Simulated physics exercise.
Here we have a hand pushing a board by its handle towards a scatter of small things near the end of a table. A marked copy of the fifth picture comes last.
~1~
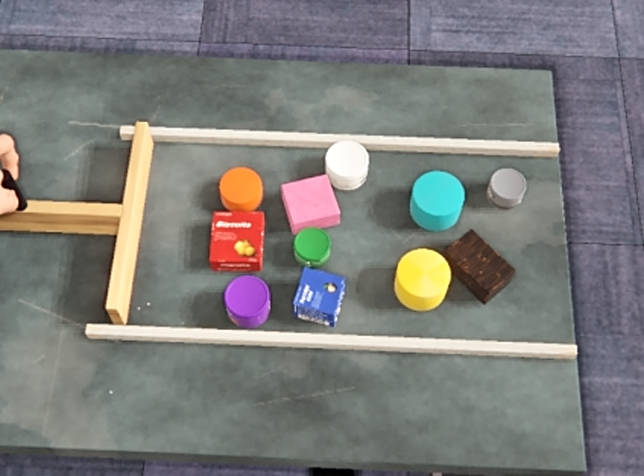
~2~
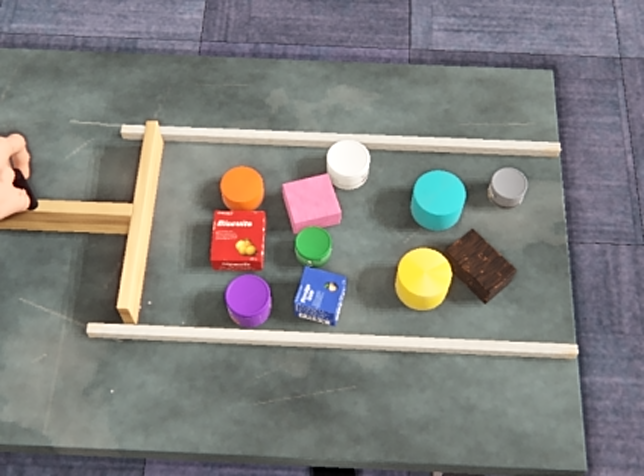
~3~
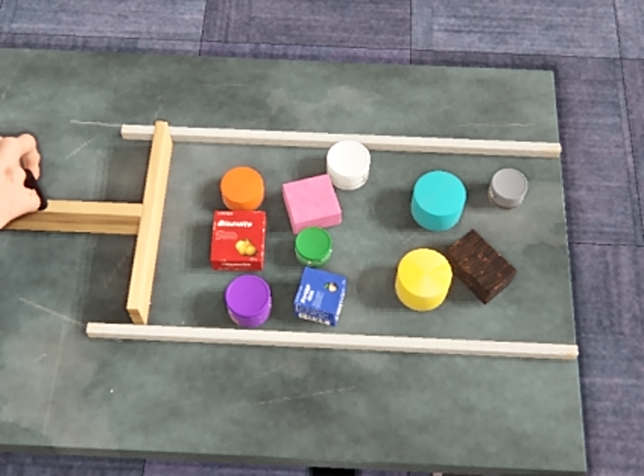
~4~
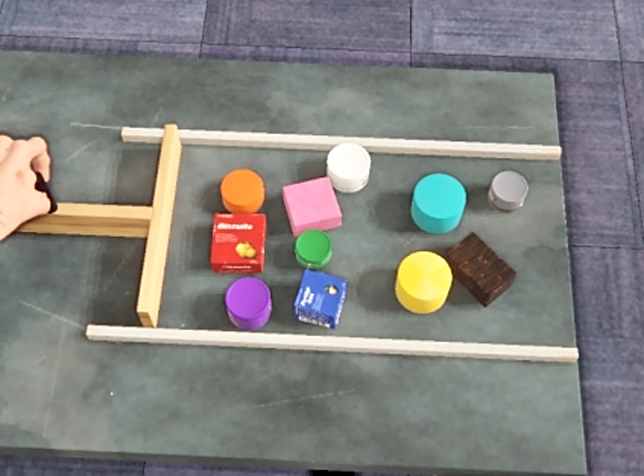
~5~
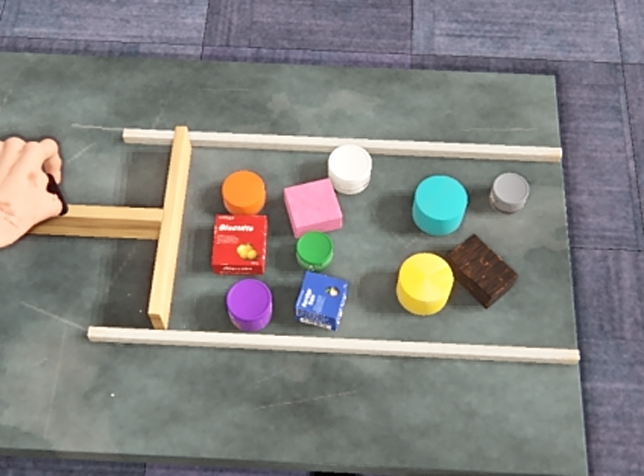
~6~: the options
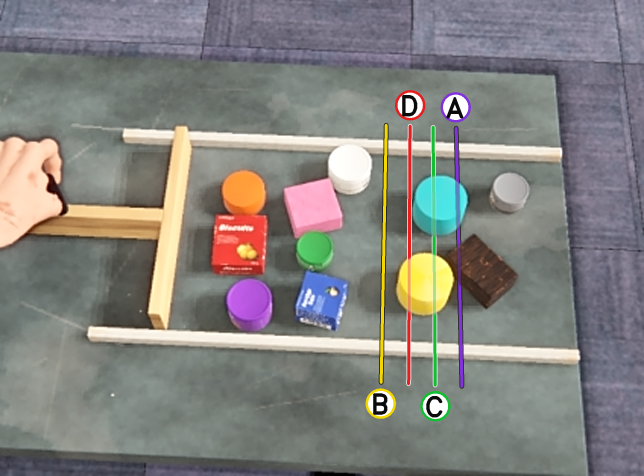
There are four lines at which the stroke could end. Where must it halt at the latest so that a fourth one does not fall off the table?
A is the last line within the limit.
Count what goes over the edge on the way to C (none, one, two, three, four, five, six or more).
One.
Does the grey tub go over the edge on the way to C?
By then, yes.
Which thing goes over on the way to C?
It is the grey tub.
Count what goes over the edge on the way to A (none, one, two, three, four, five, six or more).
Three.
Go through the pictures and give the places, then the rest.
The first picture shows turquoise tin (436, 201); green jar (312, 248); red packet (238, 242).
The second picture shows board (138, 210); pink block (311, 204).
The third picture shows board (147, 210); blue packet (320, 297).
The fourth picture shows board (158, 213); orange pot (242, 193).
The fifth picture shows board (168, 215); grey tub (509, 194); black block (480, 271); turquoise tin (439, 205).
On the marked copy, A at (459, 248); B at (384, 245); C at (434, 247); D at (409, 246).
Following A. Soon after the start, board (273, 220); purple tub (295, 313); white jar (353, 167).
Later, board (378, 224); grey tub (537, 186); black block (519, 261).
In the end, board (459, 228); turquoise tin over the edge; black block over the edge; three fallen.
As for the rest, B is within the limit but short; C is within the limit but short; D is within the limit but short.
